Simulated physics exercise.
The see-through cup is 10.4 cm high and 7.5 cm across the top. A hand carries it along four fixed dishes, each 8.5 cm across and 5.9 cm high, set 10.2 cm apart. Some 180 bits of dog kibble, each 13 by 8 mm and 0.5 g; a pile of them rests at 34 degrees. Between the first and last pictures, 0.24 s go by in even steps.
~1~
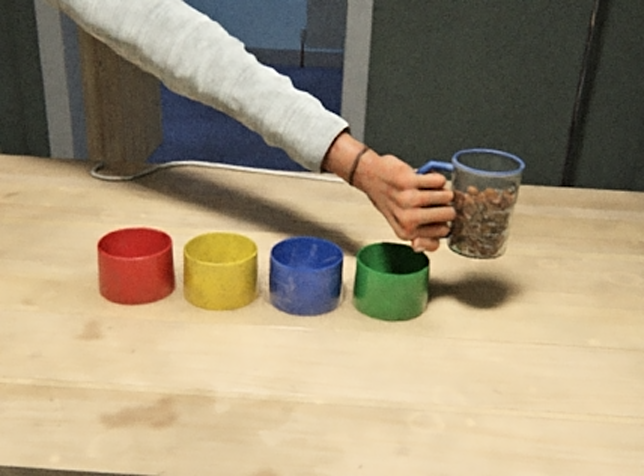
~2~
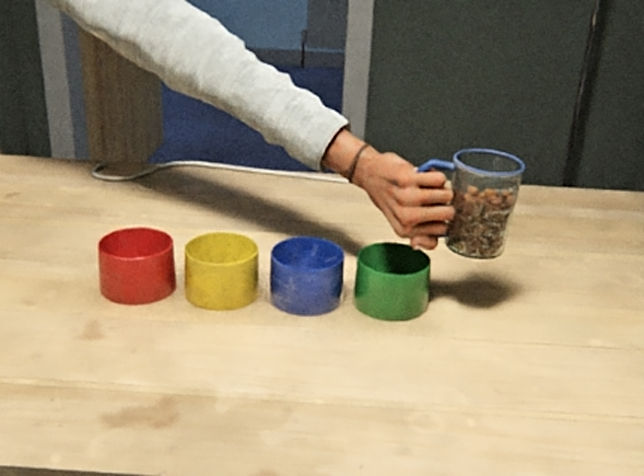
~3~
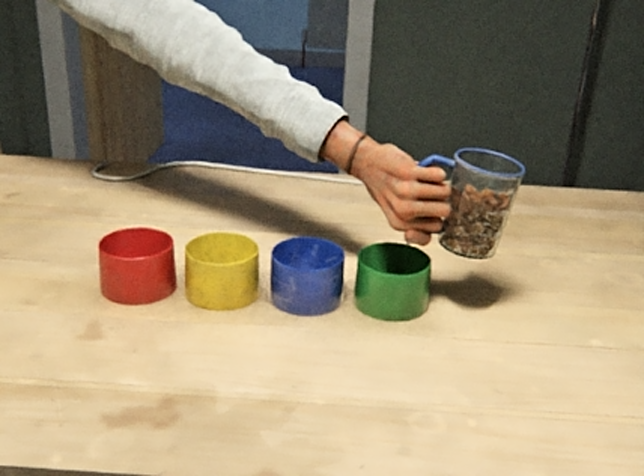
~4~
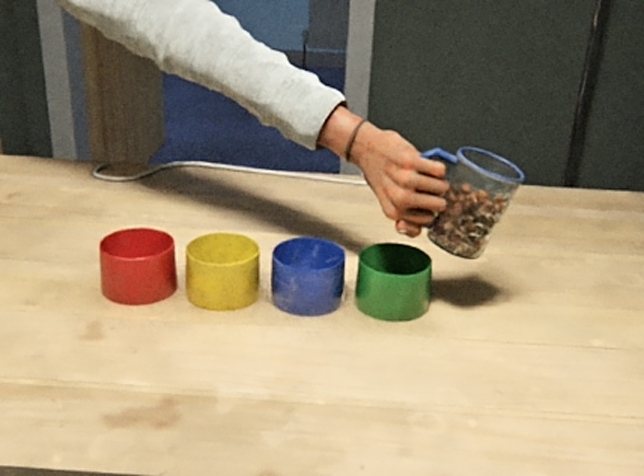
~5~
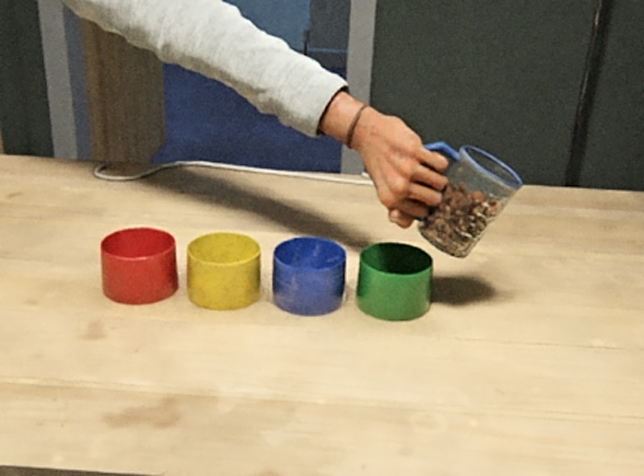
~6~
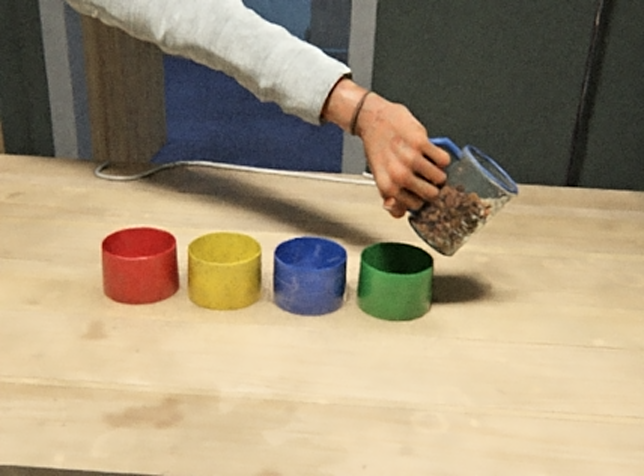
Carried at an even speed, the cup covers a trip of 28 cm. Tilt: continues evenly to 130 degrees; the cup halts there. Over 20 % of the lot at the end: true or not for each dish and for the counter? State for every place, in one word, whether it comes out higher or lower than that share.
Red dish: Lower, blue dish: Lower, green dish: Higher, yellow dish: Lower, counter: Lower.
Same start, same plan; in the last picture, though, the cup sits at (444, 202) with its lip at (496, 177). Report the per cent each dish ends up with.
Red 0, blue 60, green 0, yellow 0.
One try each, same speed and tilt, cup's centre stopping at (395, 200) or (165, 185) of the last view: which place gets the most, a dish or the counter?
The winner: Green; green.
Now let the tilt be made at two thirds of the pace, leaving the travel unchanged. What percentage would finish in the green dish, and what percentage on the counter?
Then the green dish would get 50 and the counter 30.
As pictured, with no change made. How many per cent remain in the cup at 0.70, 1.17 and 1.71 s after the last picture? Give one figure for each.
Roughly 15, then 0, then 0.
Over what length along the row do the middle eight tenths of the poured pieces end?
I'd put it near 5 cm.
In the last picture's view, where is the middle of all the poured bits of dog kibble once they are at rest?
Look around (397, 282) in the last picture.
Then, 0.70 s after the last picture, tilt 130 degrees; cup holds 15 %, green 80 %.
Then, 1.17 s after the last picture, tilt 130 degrees; cup holds 0 %, green 95 %.
Then, 1.71 s after the last picture, tilt 130 degrees; cup holds 0 %, green 95 %.
In the end, red 0 %, blue 0 %, green 95 %, yellow 0 %, counter 5 %.
